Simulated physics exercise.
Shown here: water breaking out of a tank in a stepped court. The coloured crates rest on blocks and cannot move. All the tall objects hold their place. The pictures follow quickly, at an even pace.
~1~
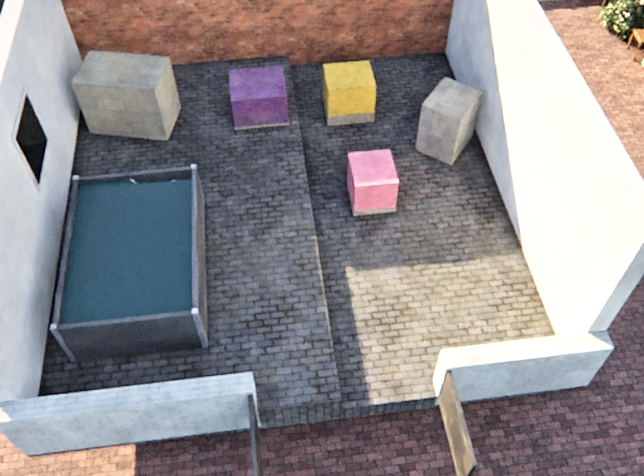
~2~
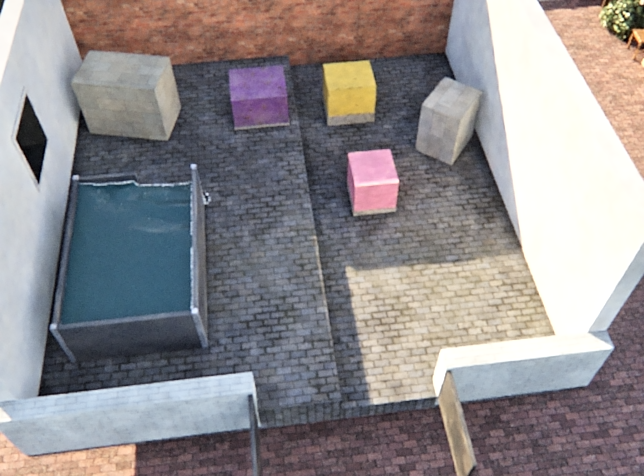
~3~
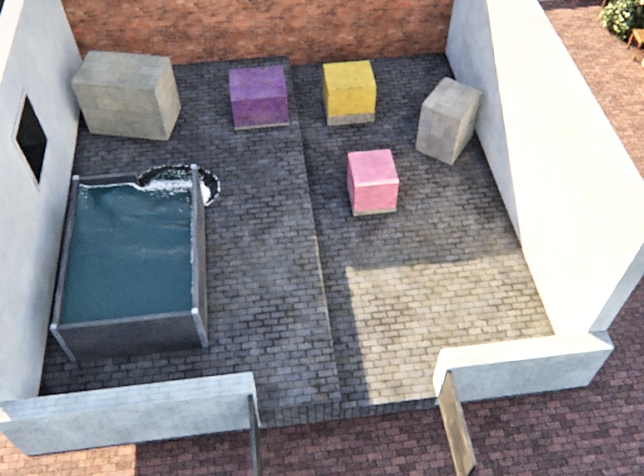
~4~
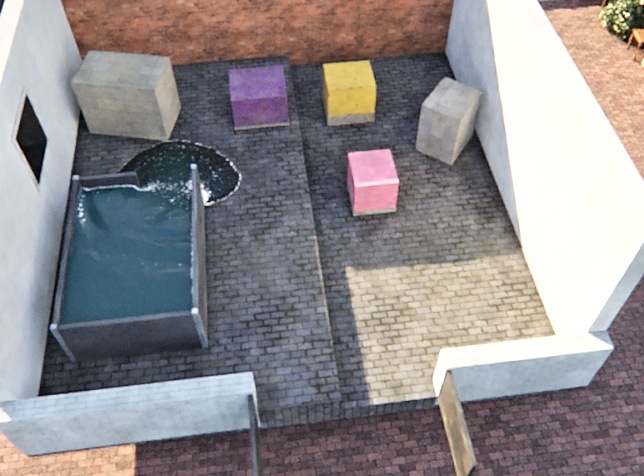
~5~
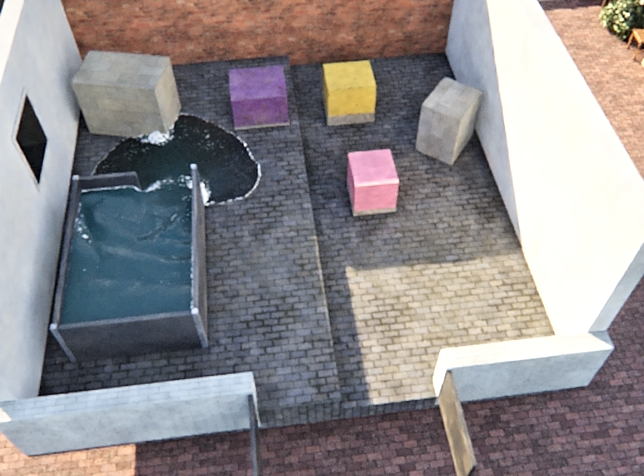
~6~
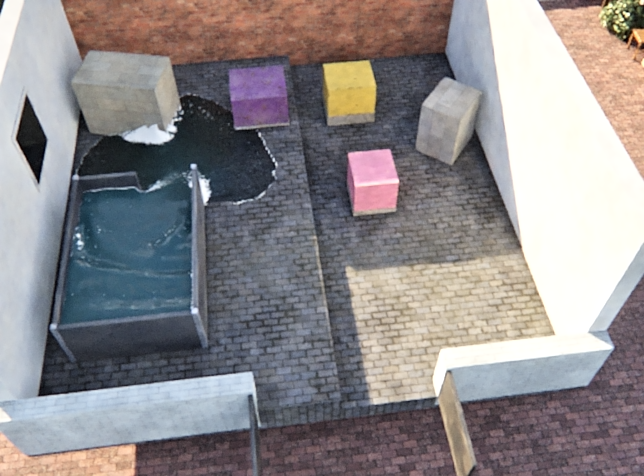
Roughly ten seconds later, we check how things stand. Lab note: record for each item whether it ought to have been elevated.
In the end purple crate: Doused; pink crate: Doused; yellow crate: Clear.
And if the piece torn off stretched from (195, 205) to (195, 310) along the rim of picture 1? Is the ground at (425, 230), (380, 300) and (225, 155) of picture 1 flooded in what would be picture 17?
In turn: Flooded, flooded, no water.
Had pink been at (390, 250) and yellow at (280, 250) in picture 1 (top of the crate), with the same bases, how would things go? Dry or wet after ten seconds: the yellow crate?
Simply put, the yellow crate is not wetted.
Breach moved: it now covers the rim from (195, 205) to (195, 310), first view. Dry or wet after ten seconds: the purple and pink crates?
Observed: Purple crate stays clear; pink crate is doused.
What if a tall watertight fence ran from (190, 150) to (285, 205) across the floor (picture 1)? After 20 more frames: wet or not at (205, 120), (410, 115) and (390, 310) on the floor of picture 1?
Outcome by spot, in order - watered, unwatered, watered.
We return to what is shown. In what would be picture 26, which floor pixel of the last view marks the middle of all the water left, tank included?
At about (195, 181).
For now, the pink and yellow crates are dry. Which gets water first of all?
The yellow crate comes first.
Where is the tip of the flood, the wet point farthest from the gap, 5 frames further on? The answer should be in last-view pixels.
I reckon the front has reached (250, 62) by then.
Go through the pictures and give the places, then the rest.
The open tank at (132, 244) is whole and still, in the first picture.
Water pours out on the open tank's far side and has run to a hidden place, in the second picture.
Water pours out on the open tank's far side and has run to (166, 169), in the third picture.
The front is at (167, 145), out from the gap on the open tank's far side, in the fourth picture.
Water pours out on the open tank's far side and has run to (186, 118), in the fifth picture.
The front is at (193, 98), out from the gap on the open tank's far side, in the sixth picture.
A moment on, water covers 20 % of the floor; the purple crate water round its plinth, the pink crate not reached, the yellow crate water round its plinth.
Next, water covers 35 % of the floor; the purple crate water round its plinth, the pink crate water round its plinth, the yellow crate water round its plinth.
Then, water covers 50 % of the floor; the purple crate water round its plinth, the pink crate water round its plinth, the yellow crate water round its plinth.
Later, water covers 65 % of the floor; the purple crate water round its plinth, the pink crate water round its plinth, the yellow crate water round its plinth.
In the end, water covers 90 % of the floor; the purple crate was topped, the pink crate was topped, the yellow crate stayed above the water.
